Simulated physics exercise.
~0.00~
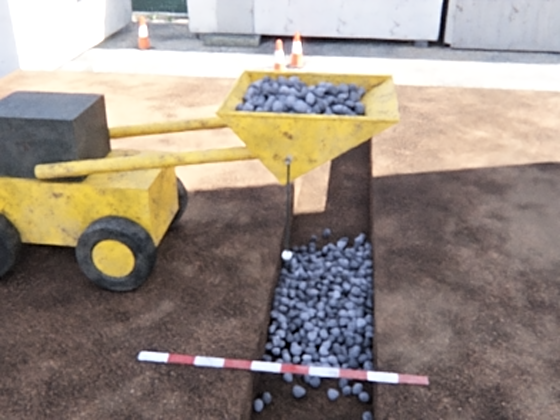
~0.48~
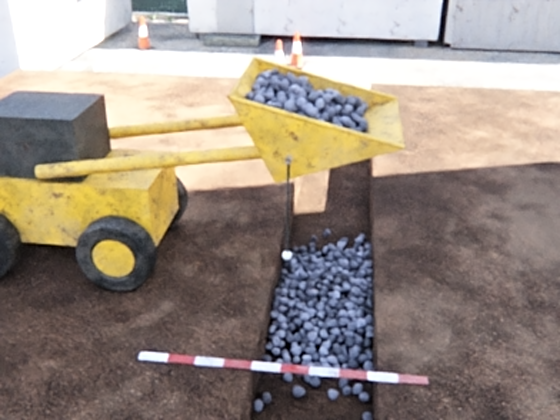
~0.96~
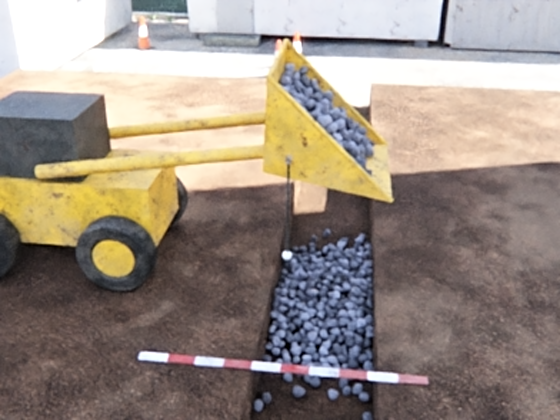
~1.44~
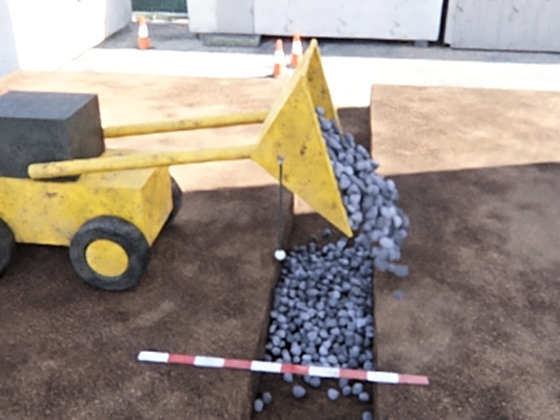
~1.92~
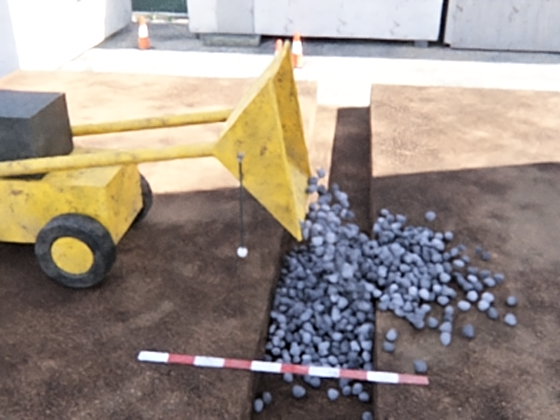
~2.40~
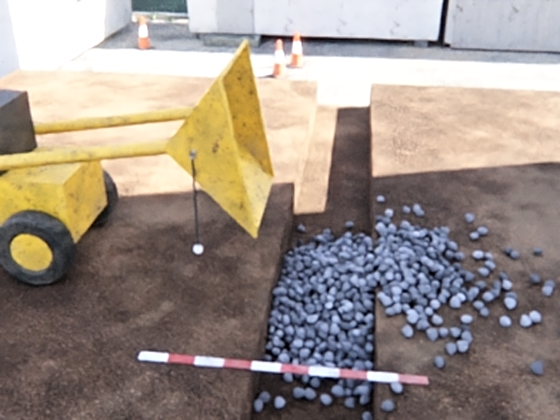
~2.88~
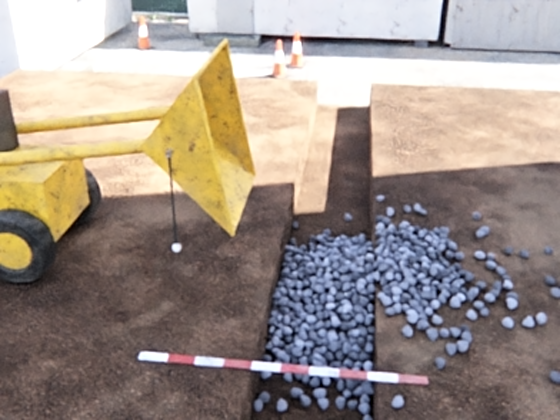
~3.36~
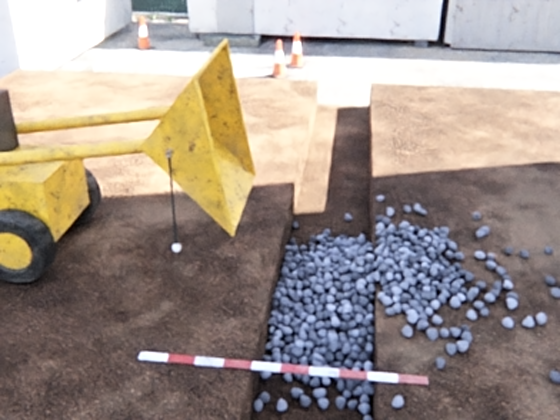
Yellow loader tipping grey stones into a part-filled trench, some spilling over the right side, then backing left and stopping, bucket empty.
